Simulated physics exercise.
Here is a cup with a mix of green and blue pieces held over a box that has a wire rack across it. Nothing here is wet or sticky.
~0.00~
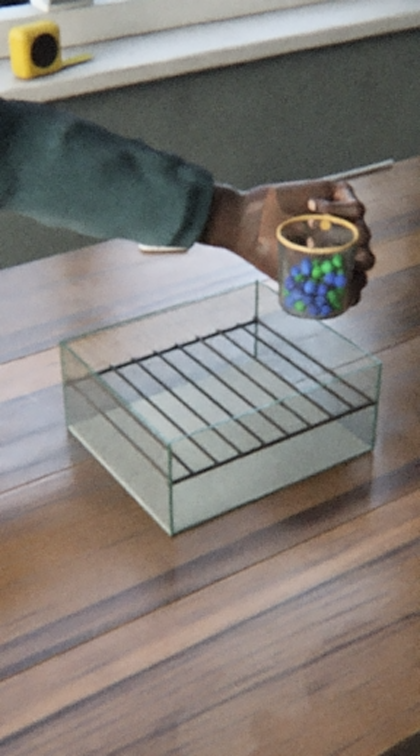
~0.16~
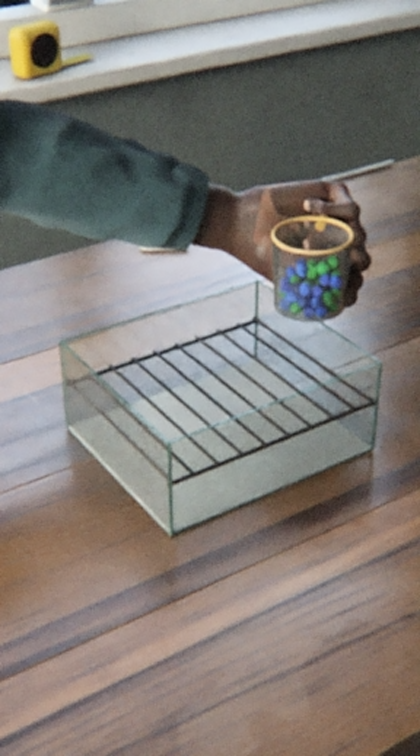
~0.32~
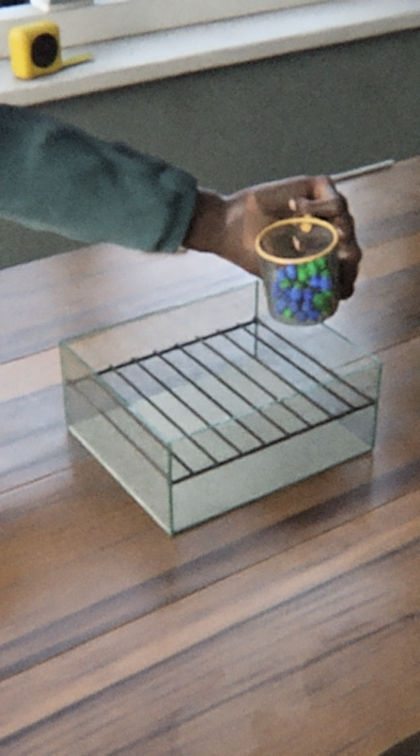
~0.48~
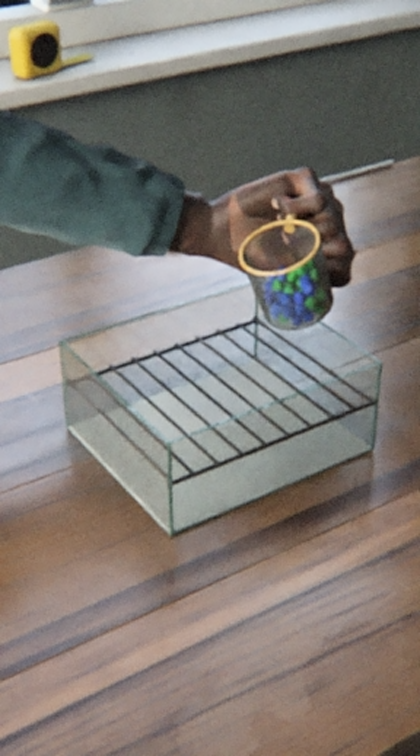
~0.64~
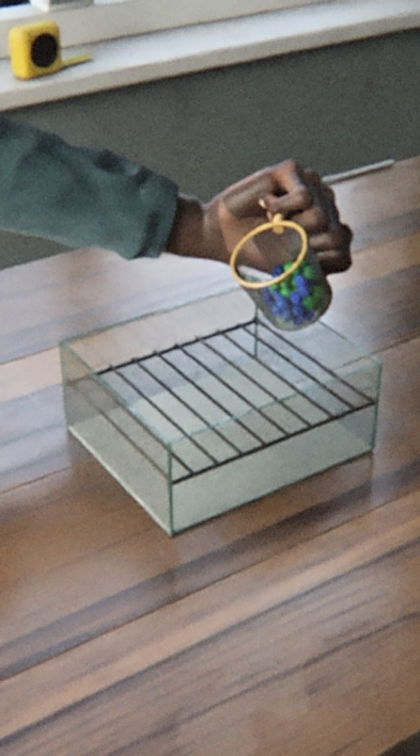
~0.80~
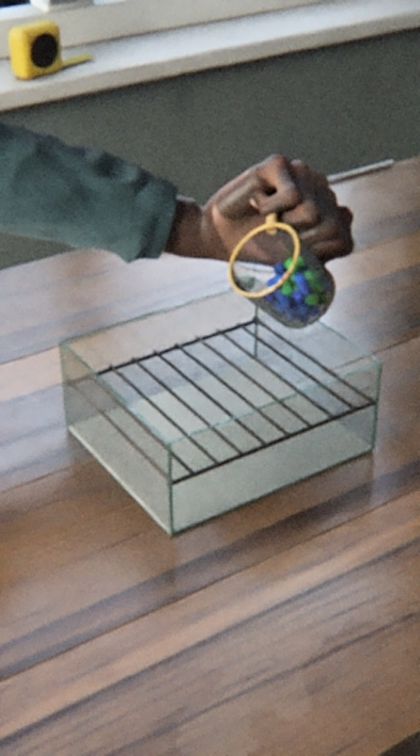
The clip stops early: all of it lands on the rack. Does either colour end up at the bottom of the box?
The green ones drop through and the blue ones drop through.
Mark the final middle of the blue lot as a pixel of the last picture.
Close to (240, 426).
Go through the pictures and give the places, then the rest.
In the first picture, cup at (316, 269), upright; rack at (161, 412), 10 wires across; green coated nuts at (324, 286), narrower than the gaps; blue coated nuts at (314, 298), narrower than the gaps.
In the second picture, cup at (311, 270), upright; blue ones at (310, 300).
In the third picture, cup at (300, 274), tipped 9°; green ones at (312, 288).
In the fourth picture, cup at (289, 277), tipped 20°; blue ones at (297, 303).
In the fifth picture, cup at (284, 279), tipped 32°; green ones at (301, 286).
In the sixth picture, cup at (284, 279), tipped 43°; rack at (161, 412); green ones at (303, 282); blue ones at (290, 304).
Around 1.18 s, green ones, all in the cup; blue ones, all in the cup.
Around 1.58 s, green ones, all in the cup; blue ones, all in the cup.
Around 2.06 s, green ones, about a quarter on or over the wires, most under the rack; blue ones, about a quarter on or over the wires, most under the rack.
Finally (2.6 s), green ones, all under the rack; blue ones, all under the rack.
